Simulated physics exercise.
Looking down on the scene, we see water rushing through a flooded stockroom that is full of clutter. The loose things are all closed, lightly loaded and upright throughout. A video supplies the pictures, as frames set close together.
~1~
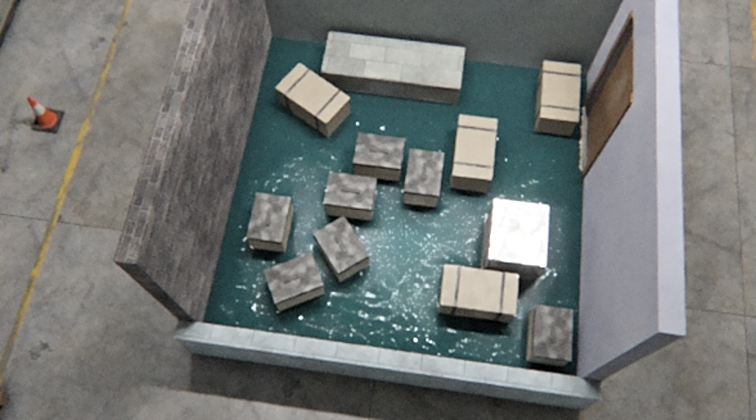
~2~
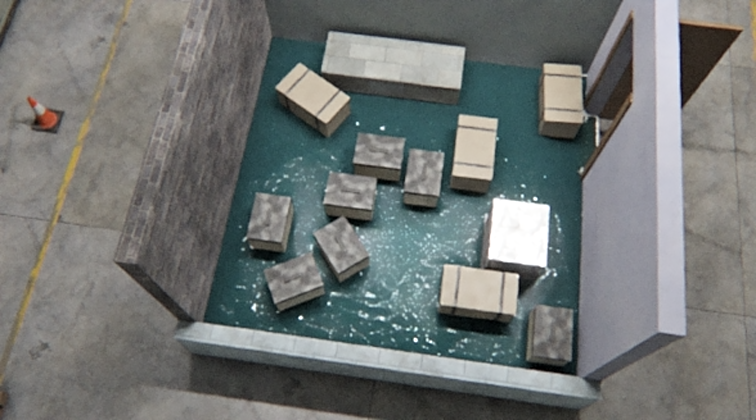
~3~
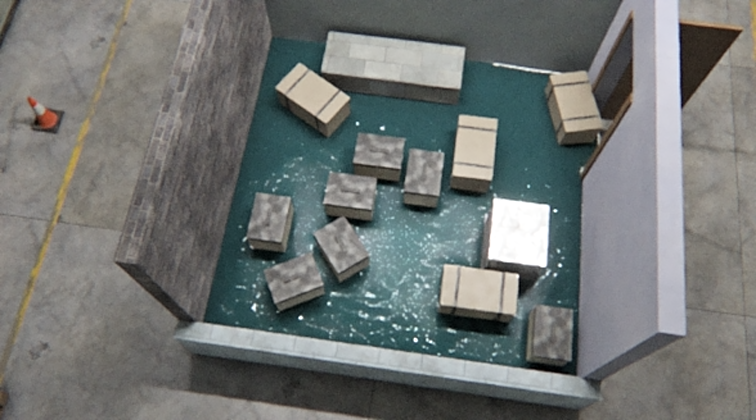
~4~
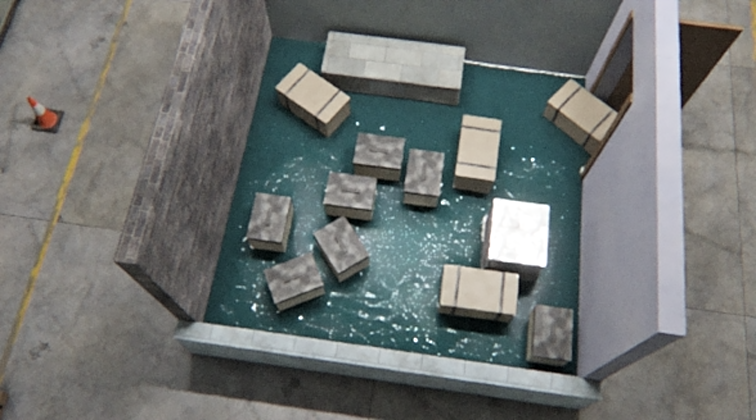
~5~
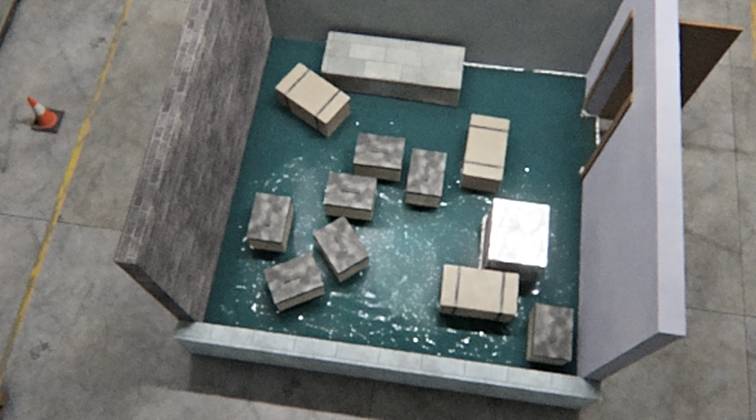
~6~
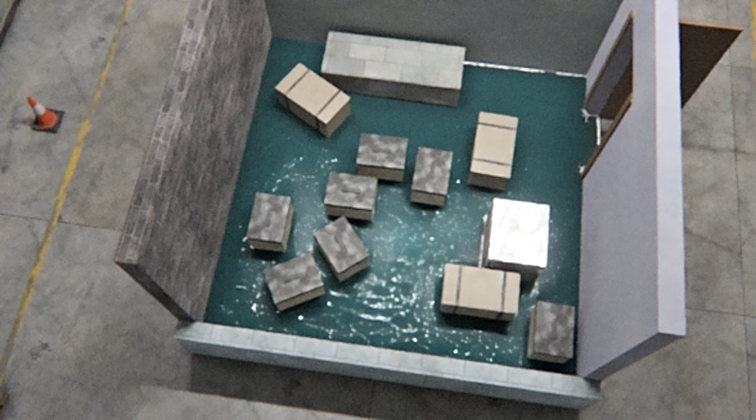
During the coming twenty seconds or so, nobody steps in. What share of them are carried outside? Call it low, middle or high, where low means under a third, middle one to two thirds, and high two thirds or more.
Middle.
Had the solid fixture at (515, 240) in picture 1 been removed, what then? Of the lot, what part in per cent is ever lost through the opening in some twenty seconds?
About 50%.
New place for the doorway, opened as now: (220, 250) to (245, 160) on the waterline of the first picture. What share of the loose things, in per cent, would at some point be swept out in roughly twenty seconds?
Estimated share: Around 80 %.
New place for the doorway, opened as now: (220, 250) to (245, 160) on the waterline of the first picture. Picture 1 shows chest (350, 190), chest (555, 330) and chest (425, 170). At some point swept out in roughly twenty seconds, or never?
Same order as asked: Exits, never leaves, exits.
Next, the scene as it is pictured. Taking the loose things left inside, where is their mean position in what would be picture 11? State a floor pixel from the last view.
Roughly (415, 217).
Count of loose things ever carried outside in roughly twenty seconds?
That adds up to 6.
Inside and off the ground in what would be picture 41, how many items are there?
The answer is 6.
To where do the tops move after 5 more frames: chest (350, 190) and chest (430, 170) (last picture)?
The first top is close to (379, 181) and the second close to (482, 148).
A moment on, 1 of 11 are out; 10 afloat.
Next, 3 of 11 are out; 8 afloat.
Later, 5 of 11 are out; 6 afloat.
In the end, 6 of 11 are out; 5 afloat.
